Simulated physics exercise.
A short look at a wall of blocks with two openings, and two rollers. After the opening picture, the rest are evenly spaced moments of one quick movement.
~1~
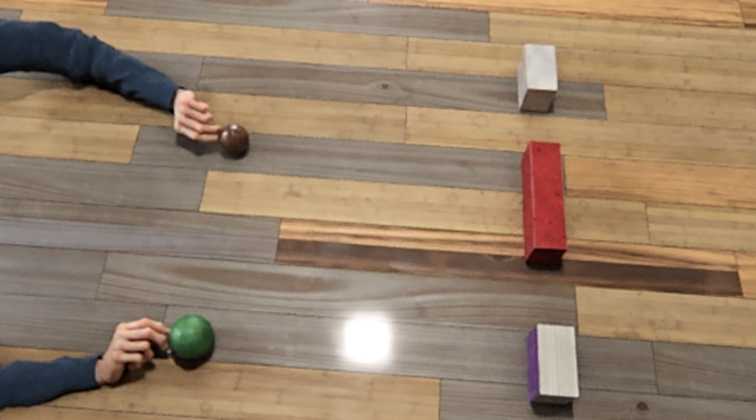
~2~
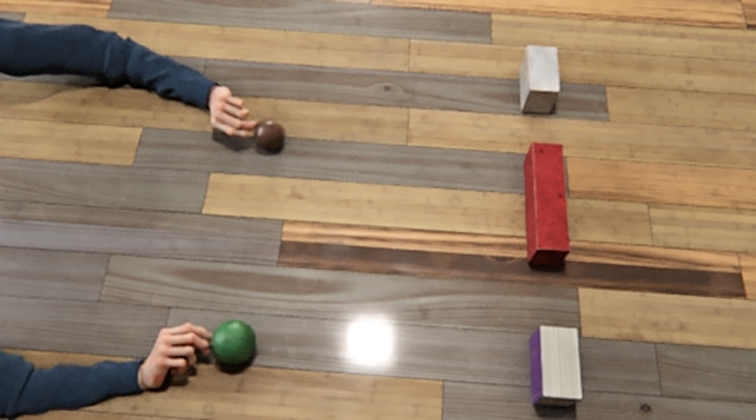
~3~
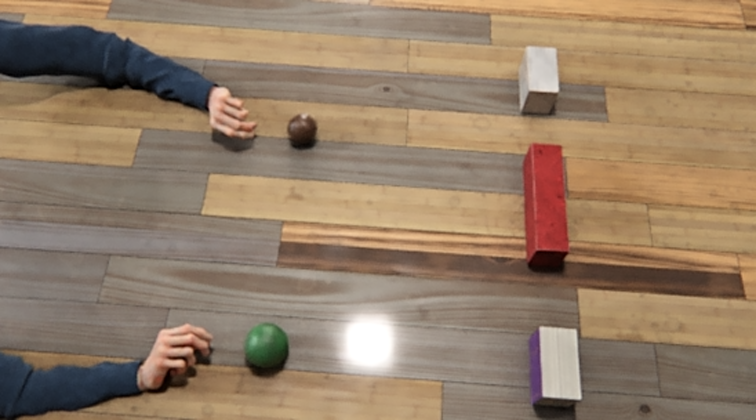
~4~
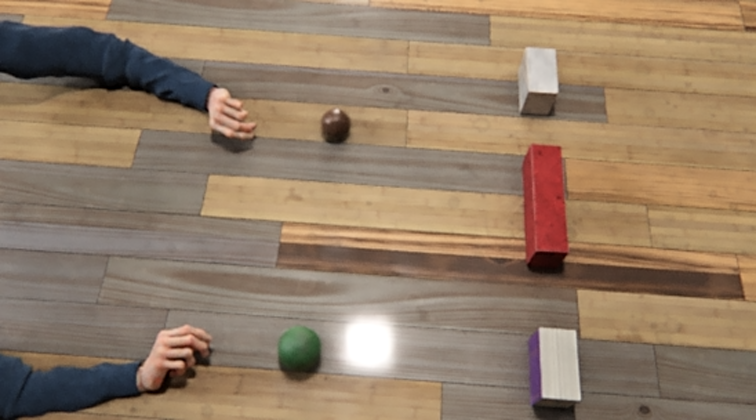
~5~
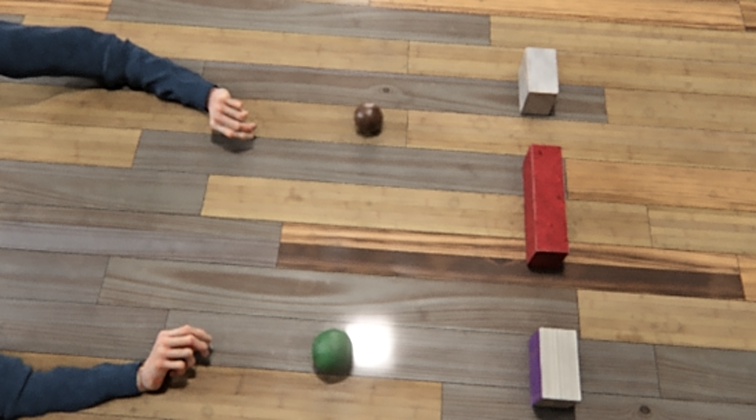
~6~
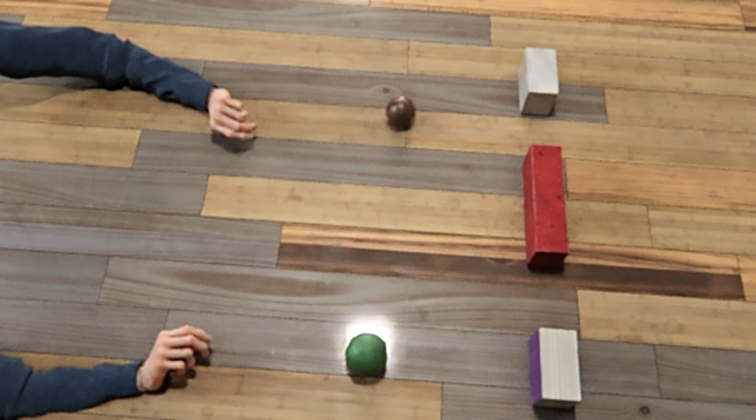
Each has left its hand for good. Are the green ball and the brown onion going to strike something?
Here the green ball hits a block and the brown onion hits a block.
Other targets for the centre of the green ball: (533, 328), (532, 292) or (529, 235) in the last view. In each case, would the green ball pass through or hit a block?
Try by try, it strikes a block; rolls through; hits a block.
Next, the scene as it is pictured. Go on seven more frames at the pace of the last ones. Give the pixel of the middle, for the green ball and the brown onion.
First (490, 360), then (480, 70).
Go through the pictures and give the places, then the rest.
The first picture shows green ball (192, 337) under the hand; brown onion (234, 138) under the hand; purple book (551, 365).
The second picture shows green ball (234, 342); brown onion (270, 134).
The third picture shows green ball (267, 345); brown onion (303, 129).
The fourth picture shows green ball (300, 349); brown onion (336, 123).
The fifth picture shows green ball (333, 351); brown onion (368, 117).
The sixth picture shows green ball (367, 354); brown onion (401, 111); red brick (544, 205).
Then, 0.28 s on from there, green ball coming back near (513, 363); brown onion coming back near (496, 83).
Then, 0.90 s on from there, green ball coming back near (450, 359); brown onion coming back near (444, 19).
In the end, the green ball is stopped; the brown onion is stopped.
